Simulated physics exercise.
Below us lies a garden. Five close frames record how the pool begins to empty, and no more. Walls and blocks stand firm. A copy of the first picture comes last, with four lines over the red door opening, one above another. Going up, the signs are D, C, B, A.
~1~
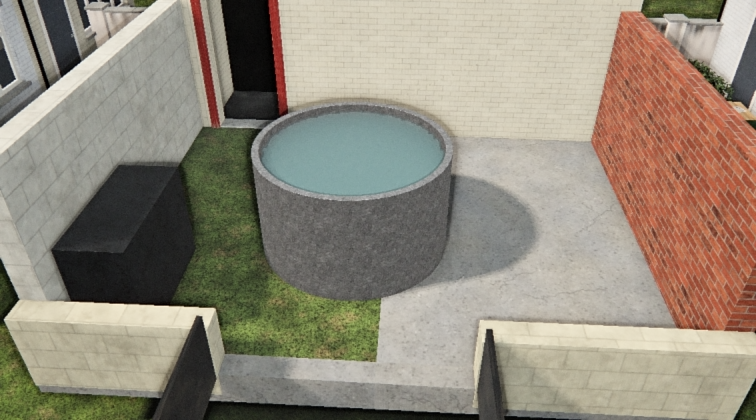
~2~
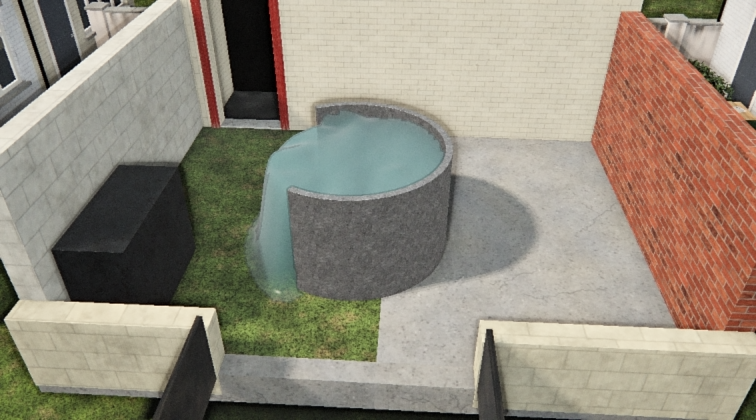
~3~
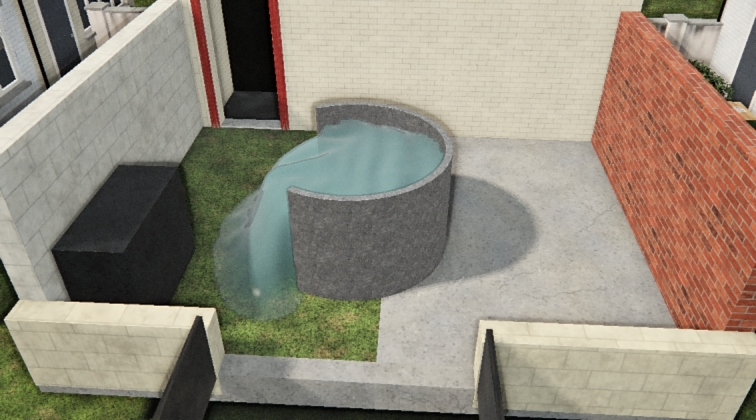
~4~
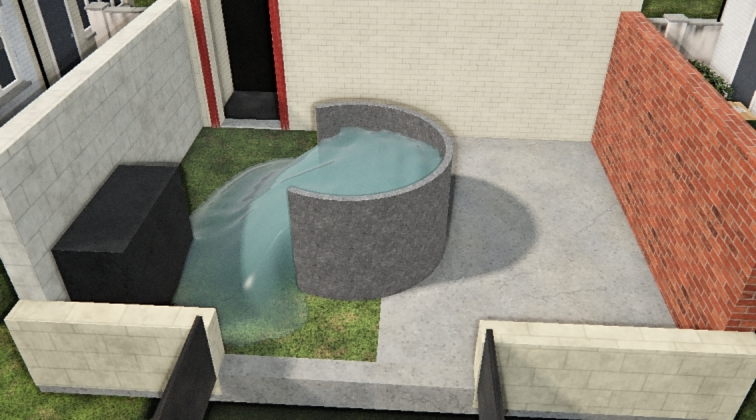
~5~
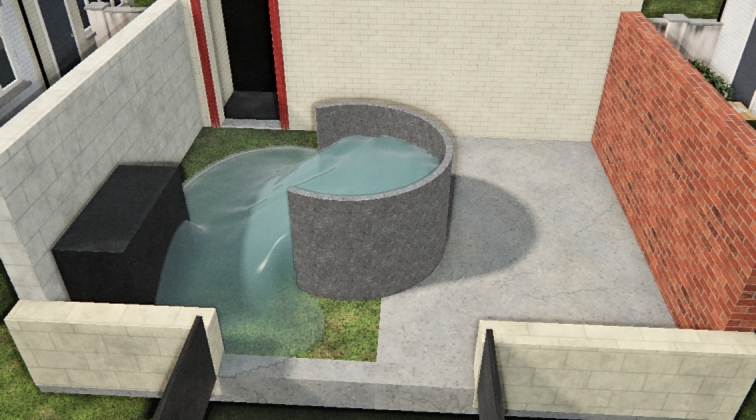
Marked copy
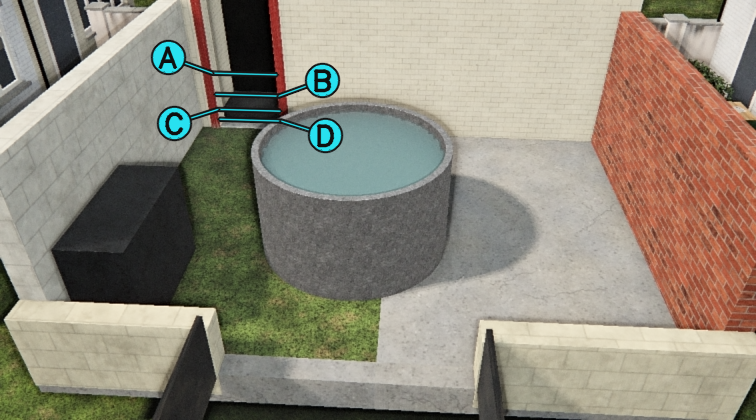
Round stone pool losing its left side in a walled garden, water pouring out and spreading across grass around a black box.
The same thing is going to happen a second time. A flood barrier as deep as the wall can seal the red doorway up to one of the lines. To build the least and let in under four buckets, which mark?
B is the one.
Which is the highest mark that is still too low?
It is C.
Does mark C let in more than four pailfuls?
Yes.
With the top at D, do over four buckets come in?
Yes.
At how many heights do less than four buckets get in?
Two of them.
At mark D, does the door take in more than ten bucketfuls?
Yes, clearly.
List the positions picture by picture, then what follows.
Water in the pool at rest, its middle at (353, 151); foot of the red doorway at (251, 128); open gate at (346, 310).
Water covers 3 % of the ground and shows as far out as (282, 261).
Water covers 8 % of the ground and shows as far out as (294, 276).
Water covers 16 % of the ground and shows as far out as (238, 178).
Water covers 25 % of the ground and shows as far out as (247, 153).
On the marked copy, A at (244, 73); B at (247, 95); C at (249, 110); D at (250, 120); from the bottom up D, C, B, A.
With A, nothing gets over.
With B, a splash gets over, under a bucket.
With C, about 10 bucketfuls get in.
With D, dozens of bucketfuls pour in.
